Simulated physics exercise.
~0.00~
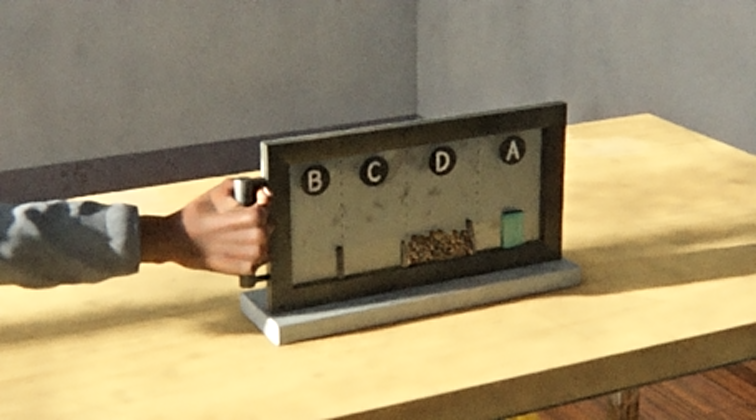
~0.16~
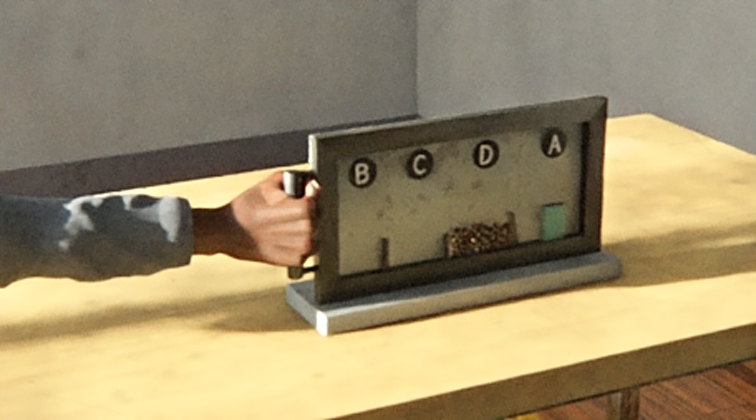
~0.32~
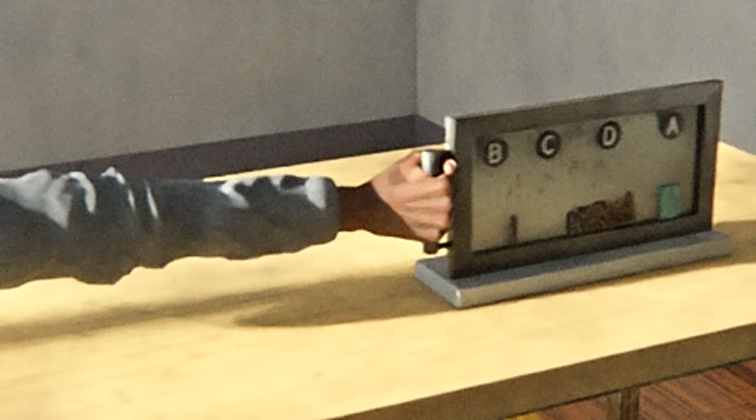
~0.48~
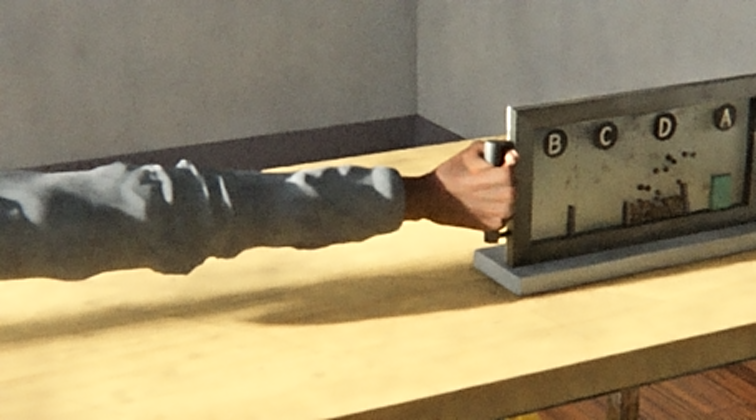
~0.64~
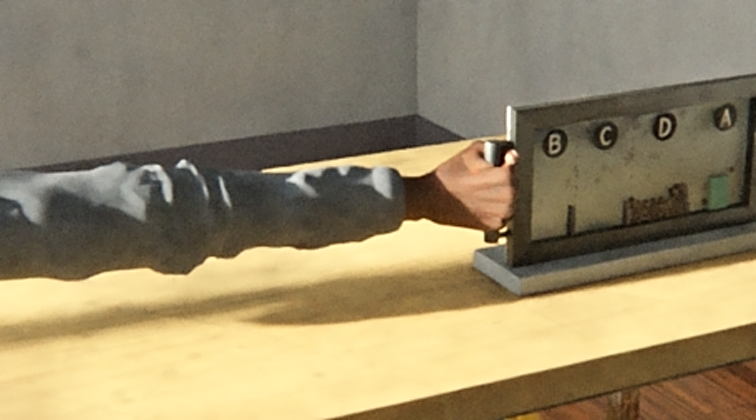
On a wooden table, a hand slides an upright, framed tray lettered B, C, D and A to the right, carrying small dark beads and a turquoise block. It stops, some beads fly up, and they settle mostly under D as the hand keeps hold.
